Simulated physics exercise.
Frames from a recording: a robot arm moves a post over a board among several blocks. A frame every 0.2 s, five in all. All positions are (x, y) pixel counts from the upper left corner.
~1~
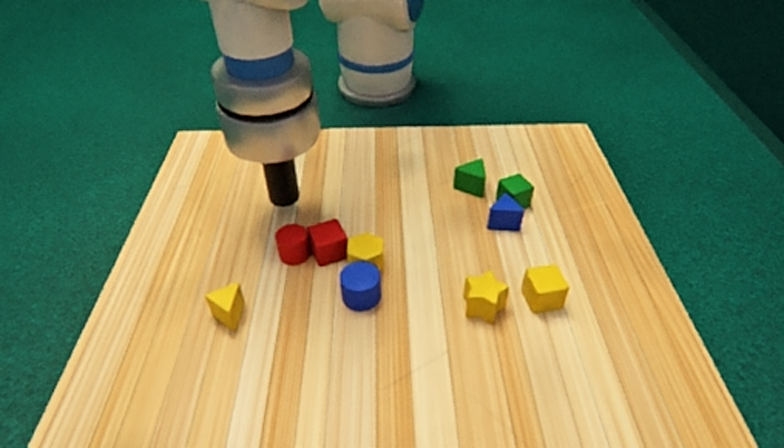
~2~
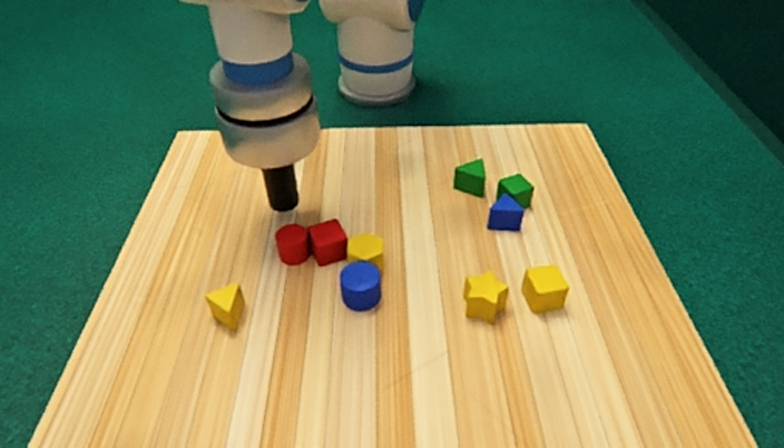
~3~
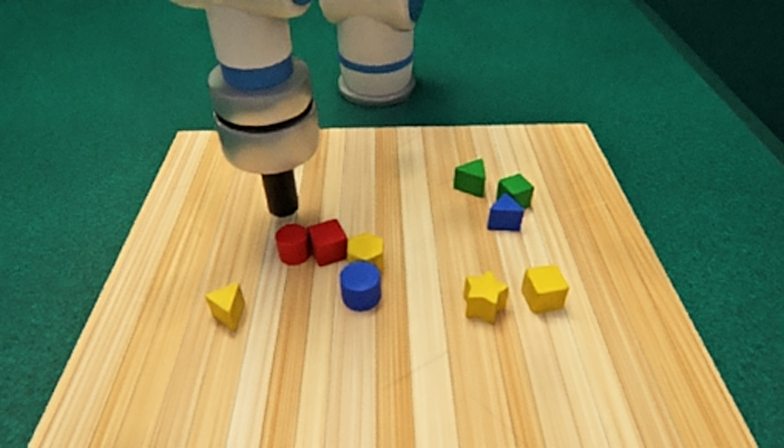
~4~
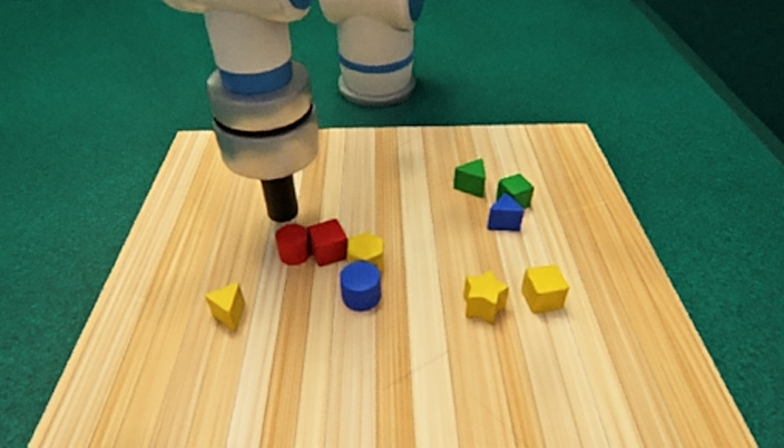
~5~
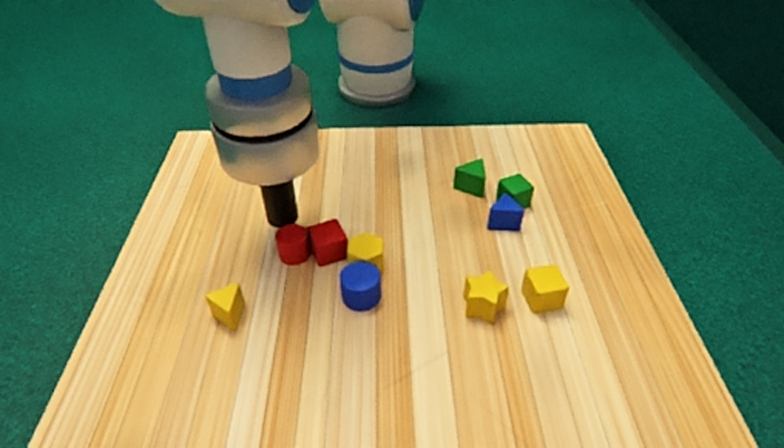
On a wooden board, a robot arm inching its dark post slightly down toward a red cylinder while the coloured blocks stay still.
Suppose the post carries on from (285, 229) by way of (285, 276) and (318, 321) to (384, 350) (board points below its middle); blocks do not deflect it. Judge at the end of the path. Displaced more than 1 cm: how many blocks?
Expect two.
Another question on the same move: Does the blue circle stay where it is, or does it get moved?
My prediction: It moves.
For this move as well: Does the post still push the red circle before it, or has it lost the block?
It will get left beside or behind the post.
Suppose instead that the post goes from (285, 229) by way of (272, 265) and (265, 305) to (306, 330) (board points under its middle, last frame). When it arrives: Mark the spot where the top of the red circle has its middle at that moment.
Put as a pixel place, it's (298, 256).
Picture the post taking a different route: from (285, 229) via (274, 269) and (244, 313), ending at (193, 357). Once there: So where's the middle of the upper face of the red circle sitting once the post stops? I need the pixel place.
Put as a pixel place, it's (299, 259).
What follows on the original path. One third of the way, post (282, 265); red circle (311, 266).
Two thirds of the way, post (316, 309); red circle (349, 286); blue circle (383, 272).
At the end, post (383, 339); red circle (372, 294); red square block still; blue circle (389, 267).
